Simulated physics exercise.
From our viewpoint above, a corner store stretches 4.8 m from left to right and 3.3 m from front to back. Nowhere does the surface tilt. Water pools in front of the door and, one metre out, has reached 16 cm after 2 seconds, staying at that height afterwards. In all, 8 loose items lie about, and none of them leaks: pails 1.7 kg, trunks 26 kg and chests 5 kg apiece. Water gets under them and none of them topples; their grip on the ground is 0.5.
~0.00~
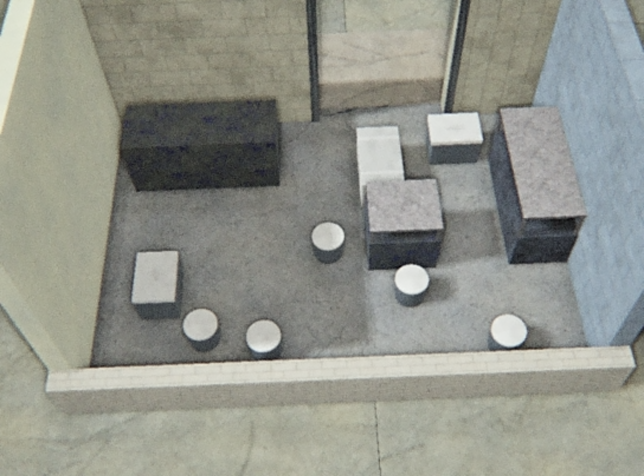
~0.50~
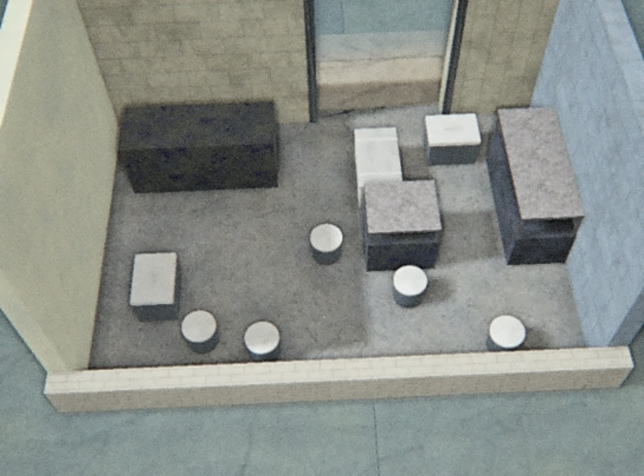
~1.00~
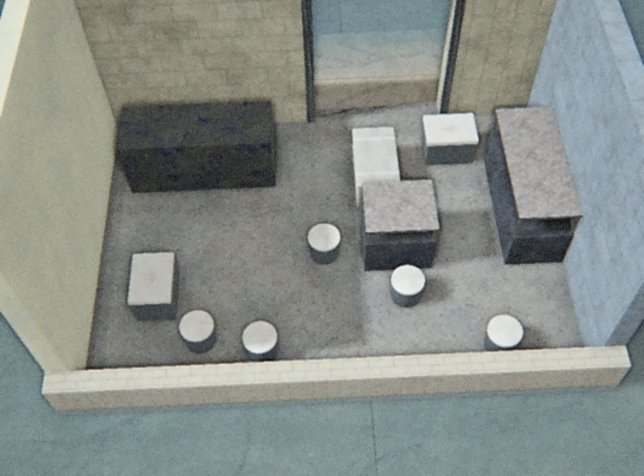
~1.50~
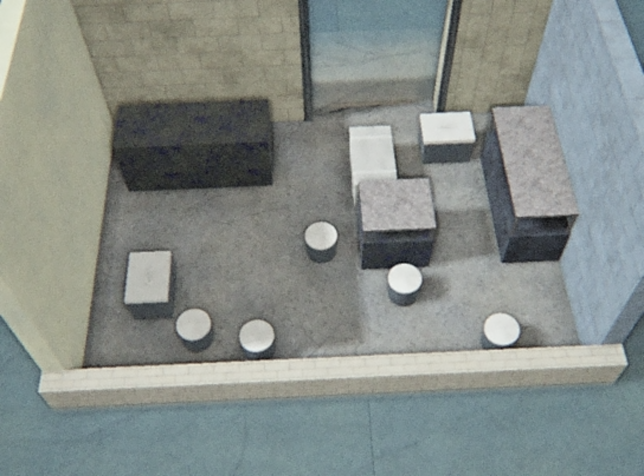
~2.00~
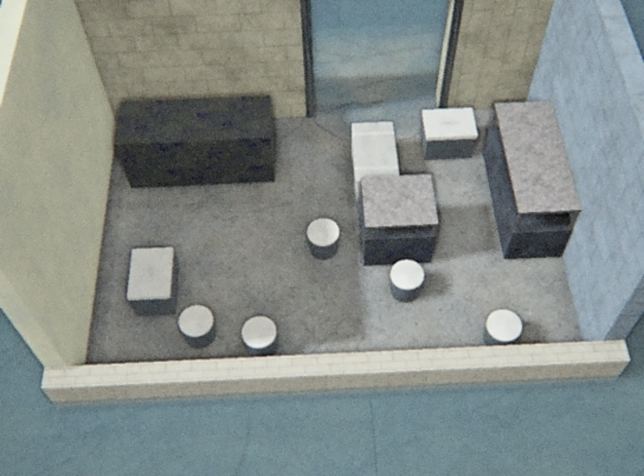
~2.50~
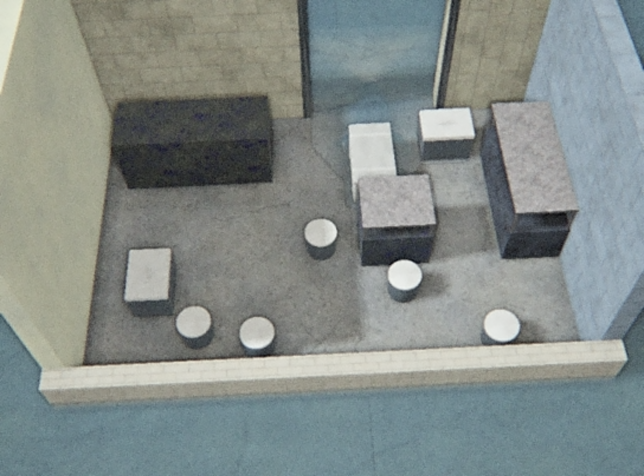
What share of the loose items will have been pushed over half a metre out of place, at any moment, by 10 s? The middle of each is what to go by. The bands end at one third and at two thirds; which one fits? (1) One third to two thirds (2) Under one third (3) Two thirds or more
3.
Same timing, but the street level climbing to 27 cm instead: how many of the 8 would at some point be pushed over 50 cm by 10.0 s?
Count under that change: 8.
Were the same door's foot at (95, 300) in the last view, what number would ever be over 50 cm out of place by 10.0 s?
In that case the number is 7.
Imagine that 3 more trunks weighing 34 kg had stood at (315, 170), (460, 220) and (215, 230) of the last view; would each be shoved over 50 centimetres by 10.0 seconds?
So the first ends up below the threshold, the second past the threshold, the third below the threshold.
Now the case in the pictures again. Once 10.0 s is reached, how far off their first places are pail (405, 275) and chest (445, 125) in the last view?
Shifts: 50 cm / 250 cm.
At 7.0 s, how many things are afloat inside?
It comes to 5 of them.
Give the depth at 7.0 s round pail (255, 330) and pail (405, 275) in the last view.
Close to 7 and 3 centimetres.
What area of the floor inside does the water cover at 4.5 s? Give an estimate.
Roughly 8.0 m2.
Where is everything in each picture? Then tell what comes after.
A trunk at (380, 155) rests on the ground; a pail at (412, 279) rests on the ground; water covers 0.0 m2; 0 of 8 have shifted, in the first frame.
A trunk at (378, 156), on the bottom; a pail at (410, 280) rests on the ground; water covers 0.0 m2; 0 of 8 have shifted, in the second frame.
A trunk at (376, 156) rests on the ground; a pail at (408, 279), on the bottom; 0.0 m2 under water; 0 of 8 have shifted, in the third frame.
A trunk at (373, 154) rests on the ground; a pail at (405, 278) rests on the ground; water covers 0.0 m2; 0 of 8 have shifted, in the fourth frame.
A trunk at (375, 150) rests on the ground; a pail at (407, 274) rests on the ground; water covers 0.4 m2; 0 of 8 have shifted, in the fifth frame.
A trunk at (372, 152) rests on the ground; a pail at (405, 275) rests on the ground; 1.0 m2 under water; 0 of 8 have shifted, in the sixth frame.
After 3.5 s 0 of 8 are over 50 cm from their spots; 0 afloat.
After 4.5 s 0 of 8 are over 50 cm from their spots; 1 afloat.
After 7.0 s 3 of 8 are over 50 cm from their spots; 5 afloat.
After 10.0 s 6 of 8 are over 50 cm from their spots, and 7 have been at some point; 7 afloat.
